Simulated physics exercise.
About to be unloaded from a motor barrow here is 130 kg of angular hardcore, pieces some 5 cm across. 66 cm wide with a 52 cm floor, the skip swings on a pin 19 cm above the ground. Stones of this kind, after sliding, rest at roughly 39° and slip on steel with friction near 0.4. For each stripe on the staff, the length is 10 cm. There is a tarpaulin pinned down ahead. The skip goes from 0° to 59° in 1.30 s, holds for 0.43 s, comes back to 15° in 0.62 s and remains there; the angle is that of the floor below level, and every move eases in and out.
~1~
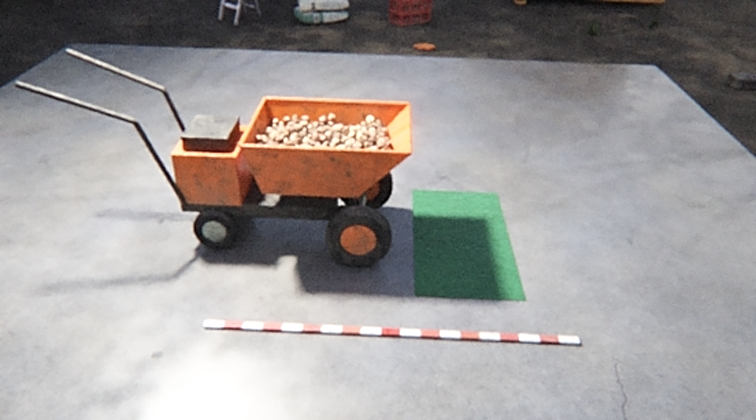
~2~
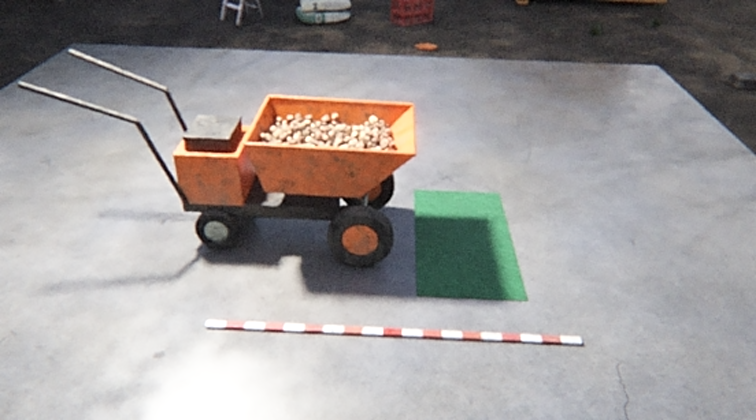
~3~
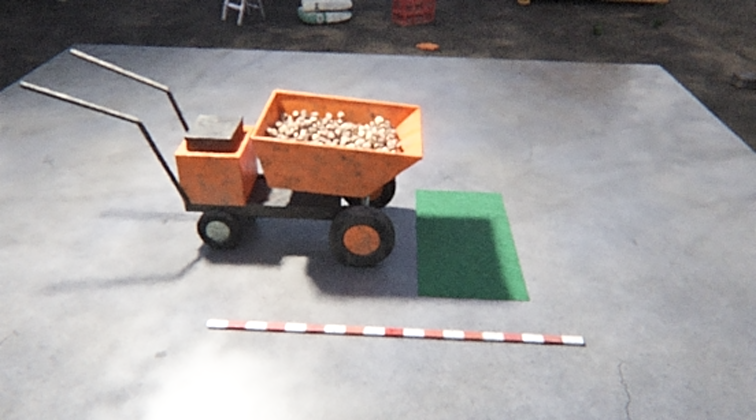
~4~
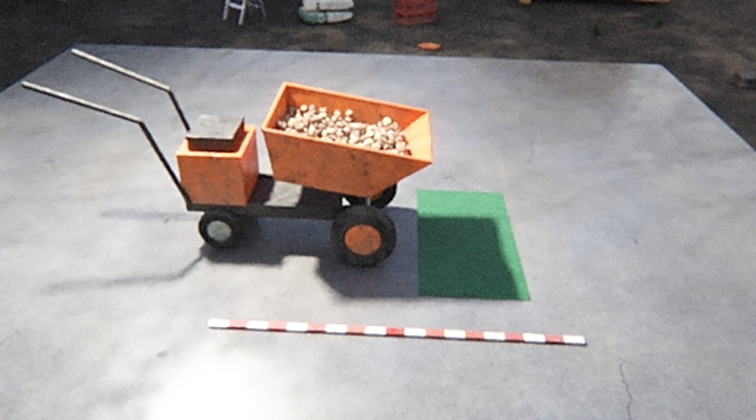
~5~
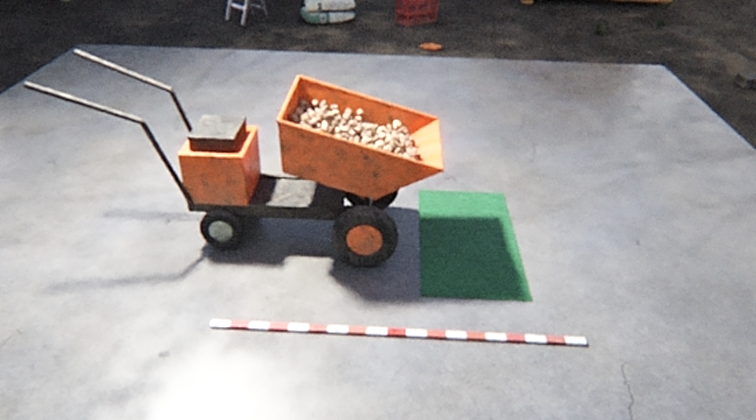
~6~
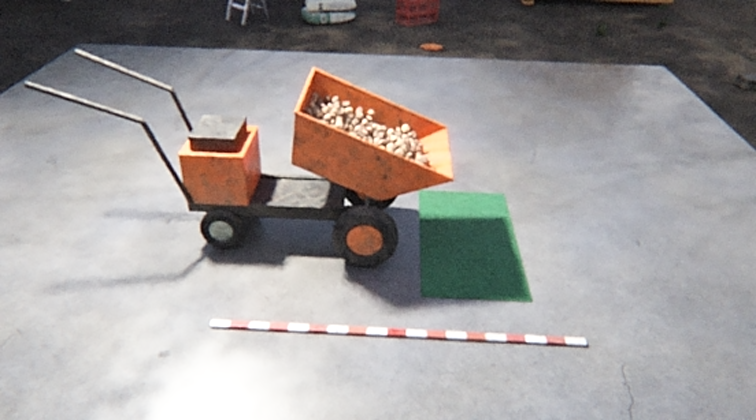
To begin with, an orange motor barrow loaded with pale stones stands on a grey floor, its skip level, beside a green sheet and a red-and-white staff. The skip then tilts steadily, its left end rising and its lip dipping rightward over the sheet's edge, with the stones still inside.
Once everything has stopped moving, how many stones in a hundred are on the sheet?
Roughly 25 of every hundred stones are there.
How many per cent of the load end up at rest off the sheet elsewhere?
Something like 5 out of every hundred parts of the load ends up there.
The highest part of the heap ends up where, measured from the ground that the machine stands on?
I'd put it at roughly 12 cm above the ground.
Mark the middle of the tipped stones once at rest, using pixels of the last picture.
Centre estimate: Around (493, 242).
A little later the floor is at 50°; 100 % in the skip; the foremost stones are at (455, 196).
Then the floor is at 59°; 96 % in the skip, 4 % on the sheet; the foremost stones are at (495, 245).
Later still the floor is at 15°; 70 % in the skip, 25 % on the sheet, 5 % off the sheet elsewhere; the foremost stones are at (557, 257).
In the end the floor is at 15°; 70 % in the skip, 25 % on the sheet, 5 % off the sheet elsewhere; the foremost stones are at (557, 257).
